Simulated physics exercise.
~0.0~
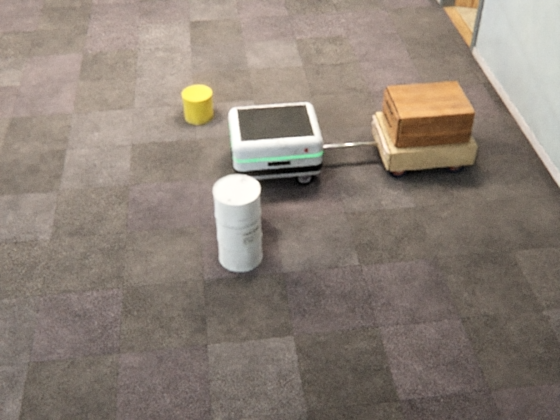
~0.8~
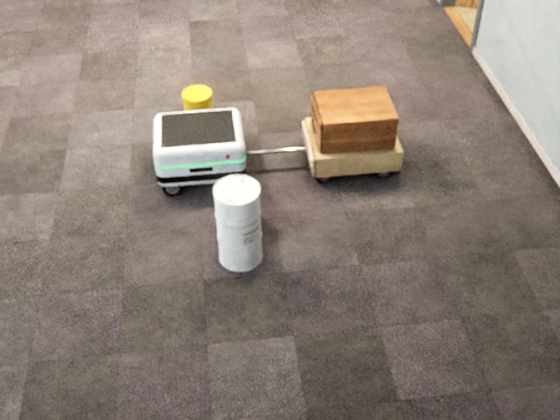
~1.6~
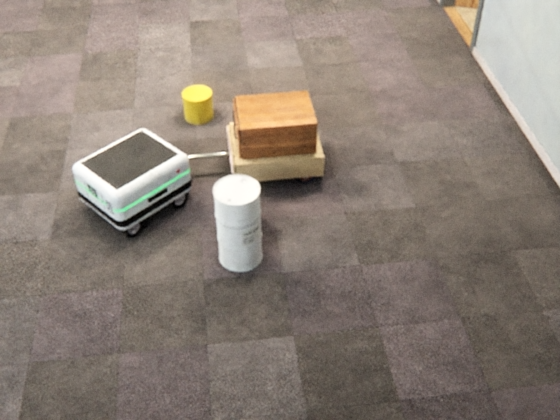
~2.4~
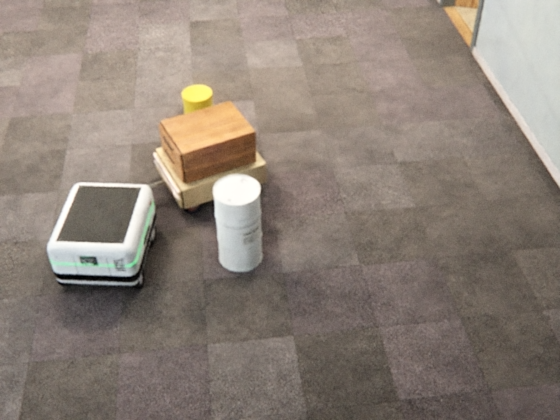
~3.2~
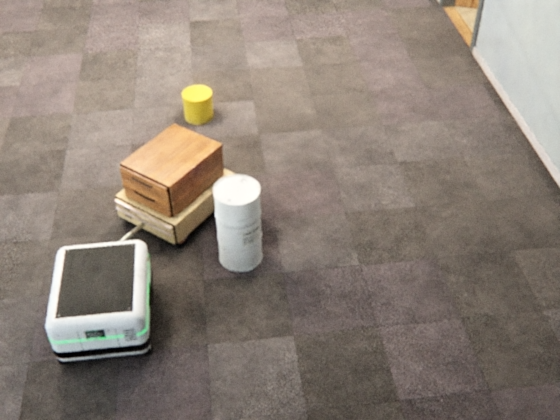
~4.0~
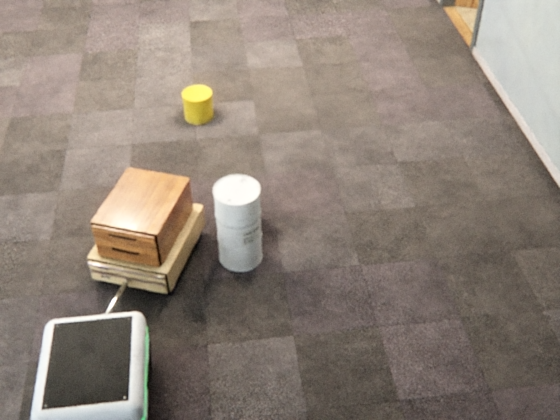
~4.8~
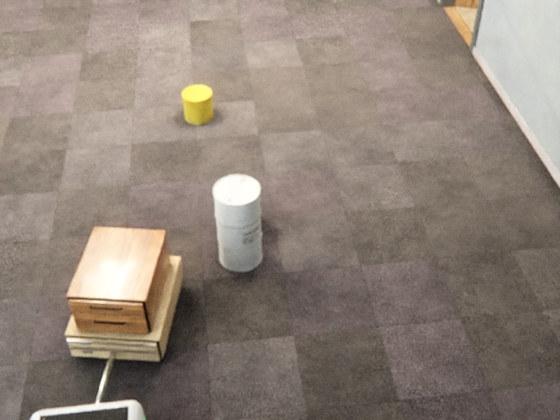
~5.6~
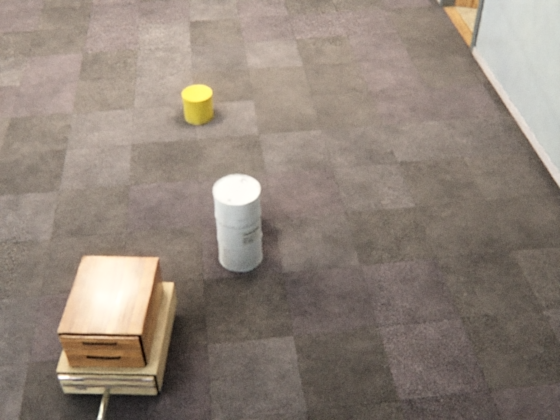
On a carpeted floor, a small tug pulls a cart around a white drum and leaves view.
